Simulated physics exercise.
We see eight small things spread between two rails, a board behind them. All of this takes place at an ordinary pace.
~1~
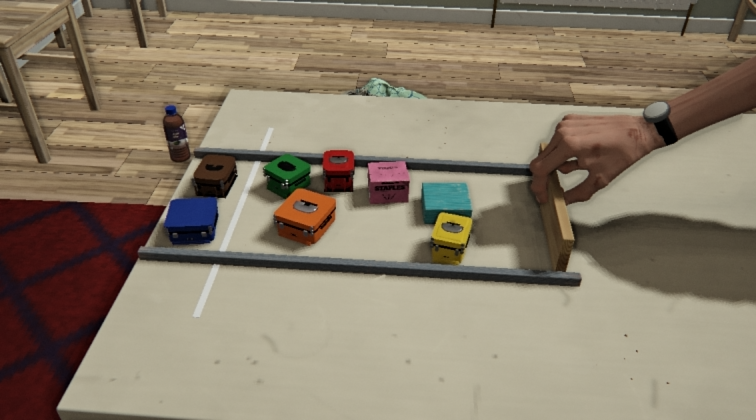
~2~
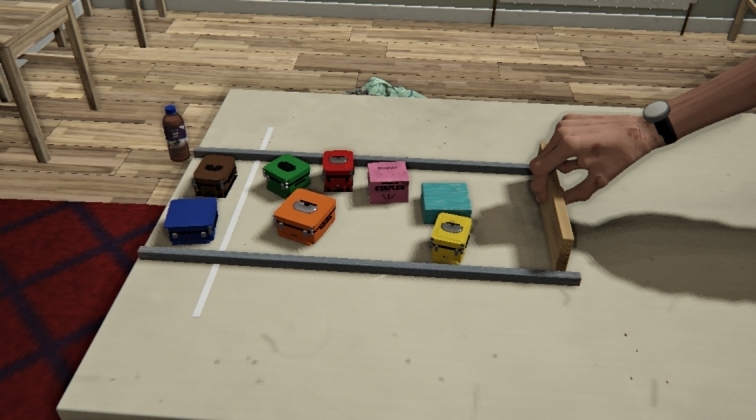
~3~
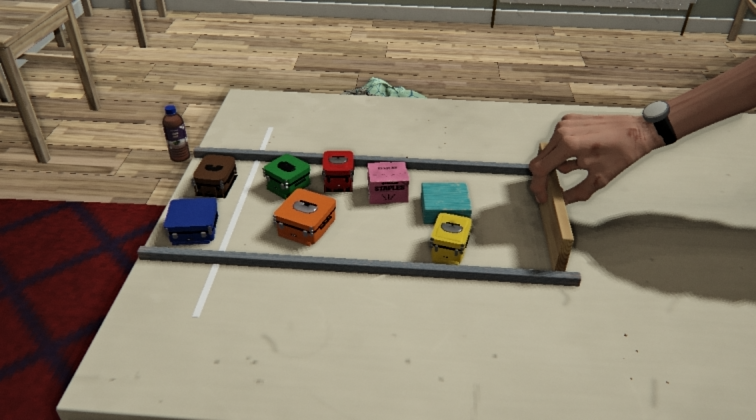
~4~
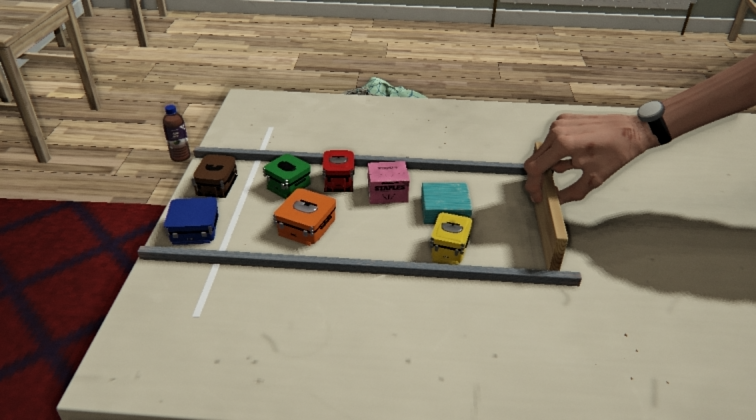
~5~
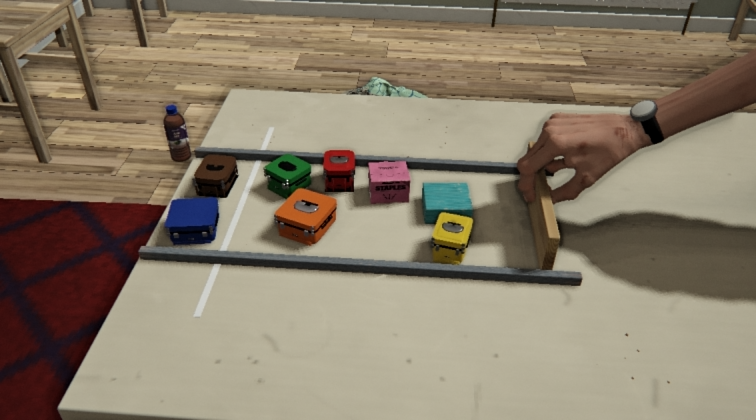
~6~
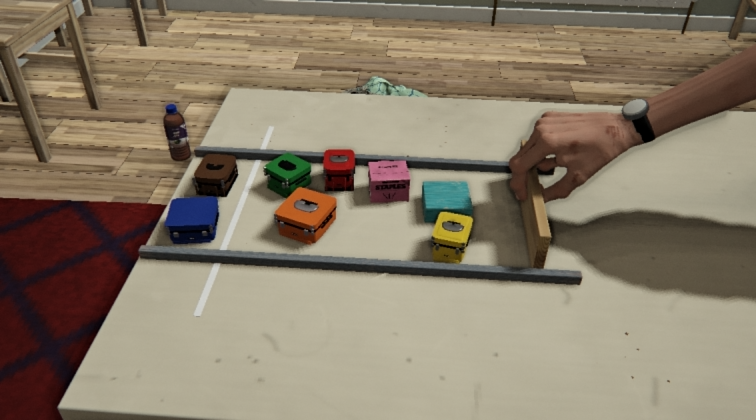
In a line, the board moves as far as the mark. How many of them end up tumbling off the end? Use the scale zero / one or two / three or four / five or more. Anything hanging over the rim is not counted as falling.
On that scale it is three or four.
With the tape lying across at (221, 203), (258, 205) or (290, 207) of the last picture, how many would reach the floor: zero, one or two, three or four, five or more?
In that order: More than four; three to four; one to two.
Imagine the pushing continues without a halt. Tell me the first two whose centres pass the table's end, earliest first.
First the brown case, next the green case.
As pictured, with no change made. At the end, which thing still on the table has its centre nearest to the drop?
Result: Pink box.
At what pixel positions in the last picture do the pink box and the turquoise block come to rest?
The pink box settles near (189, 166); as for the turquoise block, near (222, 189).
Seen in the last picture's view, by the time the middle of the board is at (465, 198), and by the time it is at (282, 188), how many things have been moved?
The counts are 2 and 8.
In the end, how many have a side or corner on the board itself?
Tally at the end: 2.
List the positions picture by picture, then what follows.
In the first frame, blue case (193, 222); brown case (216, 176); green case (288, 177); board (552, 204); tape (241, 205).
In the second frame, brown case (216, 177); yellow case (451, 239).
In the third frame, green case (288, 177); board (551, 204).
In the fourth frame, blue case (193, 221); orange case (306, 217).
In the fifth frame, brown case (217, 177); turquoise block (447, 202).
In the sixth frame, blue case (194, 221); brown case (217, 176); green case (289, 175); board (531, 202); tape (241, 204).
Early on, none off yet; blue case at rest near (194, 221); brown case at rest near (217, 176); green case at rest near (289, 175).
A while later, none off yet; blue case at rest near (194, 221); brown case travelled a little near (199, 177); green case travelled well along near (233, 172).
Further along, one off so far; blue case travelled a little near (174, 221); brown case in the air near (168, 384); green case travelled well along near (172, 177).
Finally, the number that fall off is three or four; lost, red case, green case, brown case and blue case.
